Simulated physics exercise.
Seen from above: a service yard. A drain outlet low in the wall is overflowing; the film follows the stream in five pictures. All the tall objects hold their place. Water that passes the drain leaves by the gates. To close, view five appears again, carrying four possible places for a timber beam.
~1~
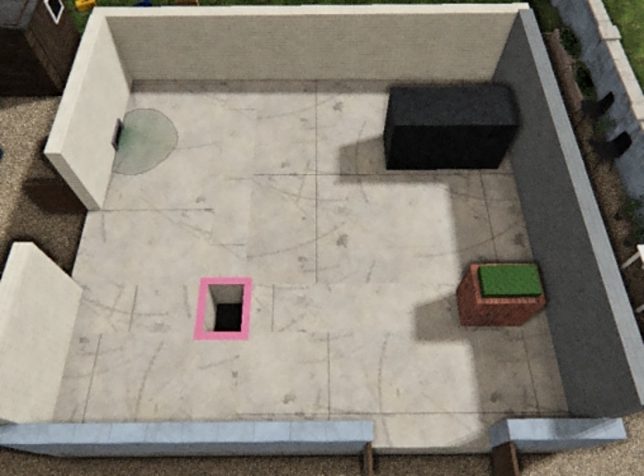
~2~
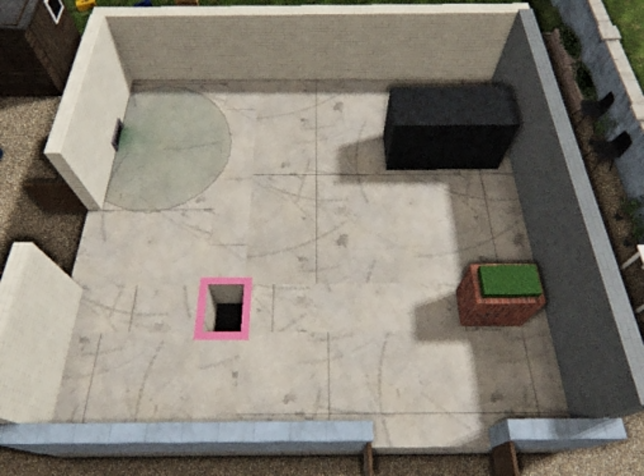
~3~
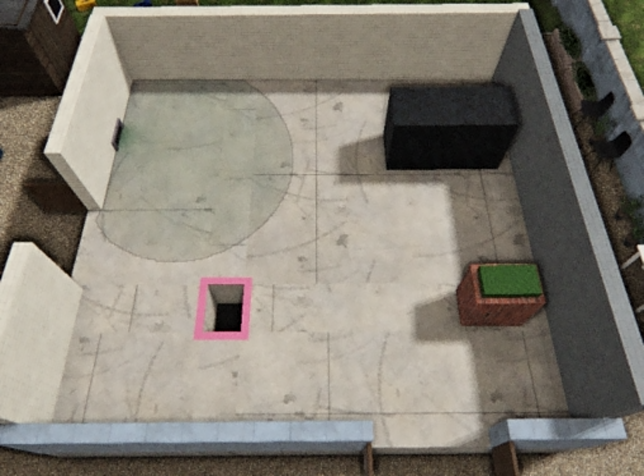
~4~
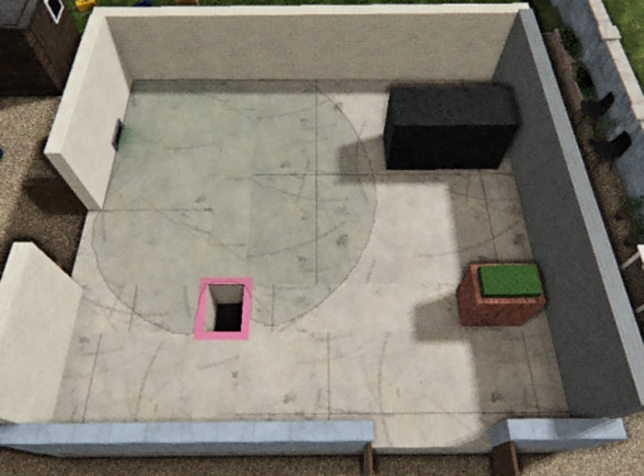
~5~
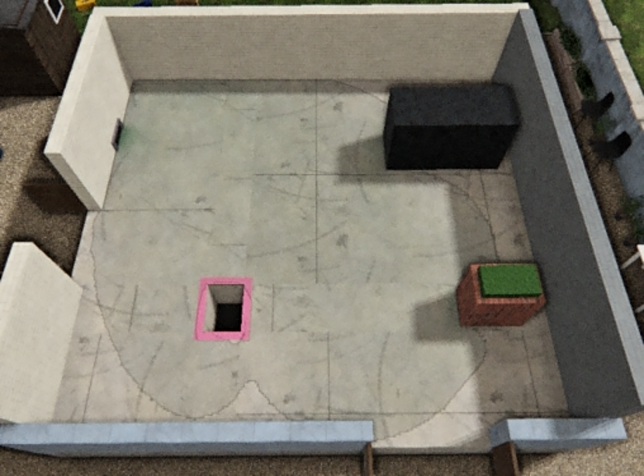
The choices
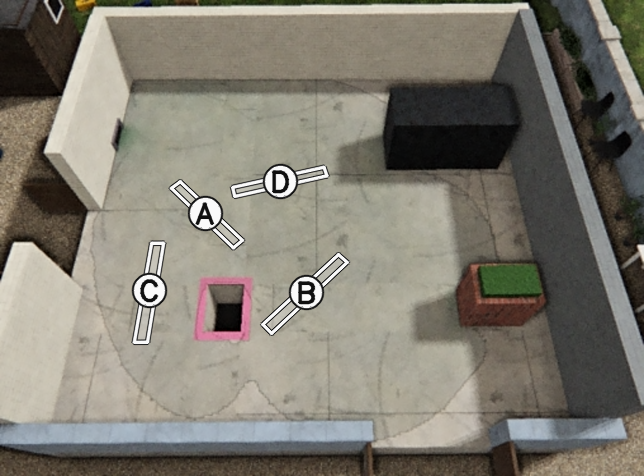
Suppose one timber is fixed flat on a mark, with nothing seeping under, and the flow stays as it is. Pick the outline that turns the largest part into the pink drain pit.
B works best here.
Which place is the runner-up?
That is place D.
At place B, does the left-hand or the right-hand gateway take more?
The right one.
On the marked copy, A from (175, 184) to (237, 244); B from (267, 328) to (342, 258); C from (140, 342) to (157, 243); D from (233, 191) to (325, 171).
With A, about 13 % of the stream goes into the pink drain pit, about 84 % out by the gates.
With B, about 27 % of the stream goes into the pink drain pit, about 70 % out by the gates.
With C, about 12 % of the stream goes into the pink drain pit, about 85 % out by the gates.
With D, about 18 % of the stream goes into the pink drain pit, about 75 % out by the gates.
